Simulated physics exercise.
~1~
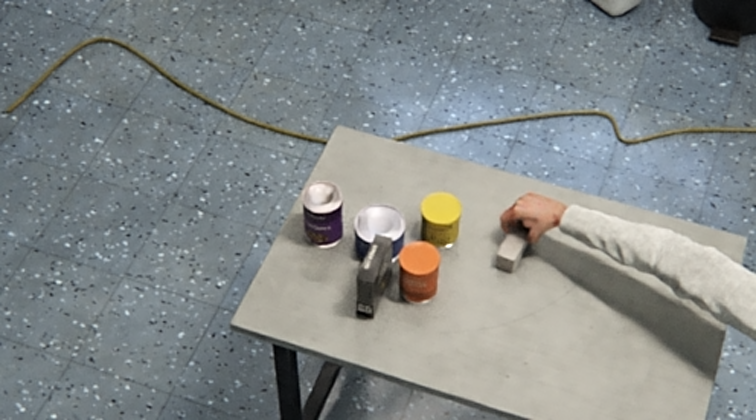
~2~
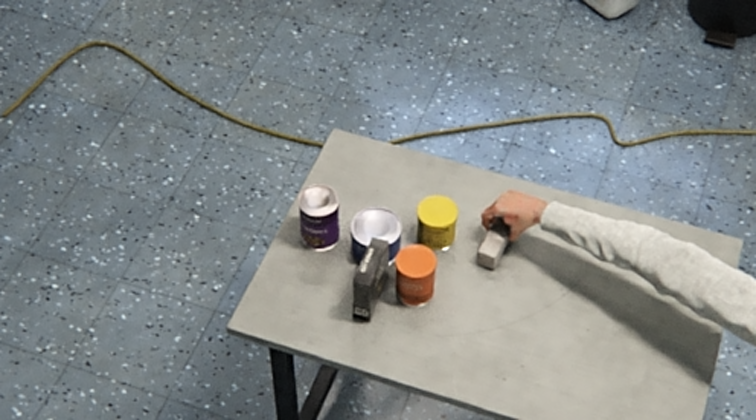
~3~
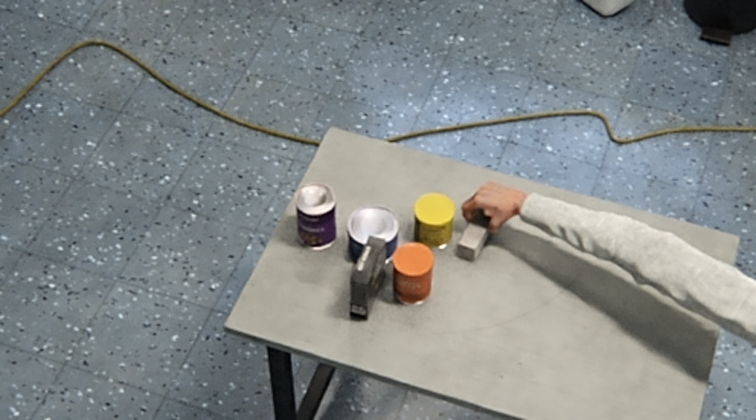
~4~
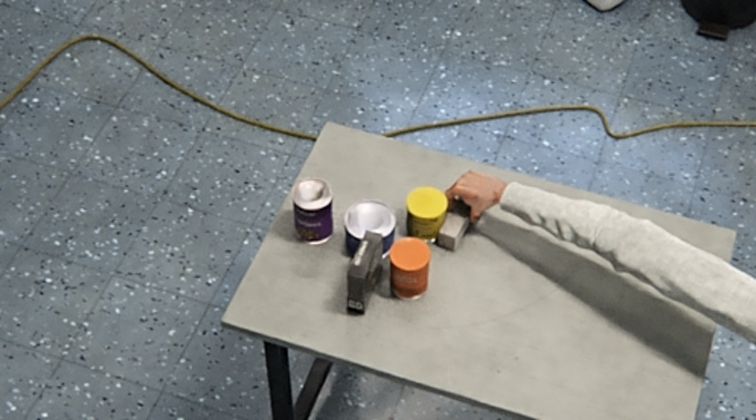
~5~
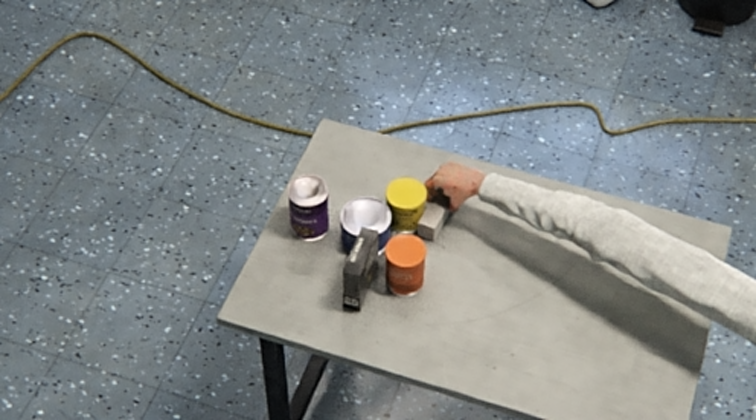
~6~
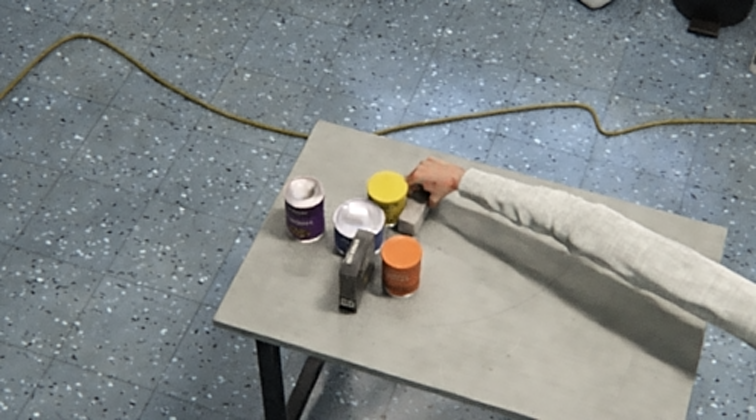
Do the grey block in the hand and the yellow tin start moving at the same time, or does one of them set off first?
The grey block sets off first, sliding left across the table with the hand. The yellow tin stays still until the block has come up to it, and only then slides away.
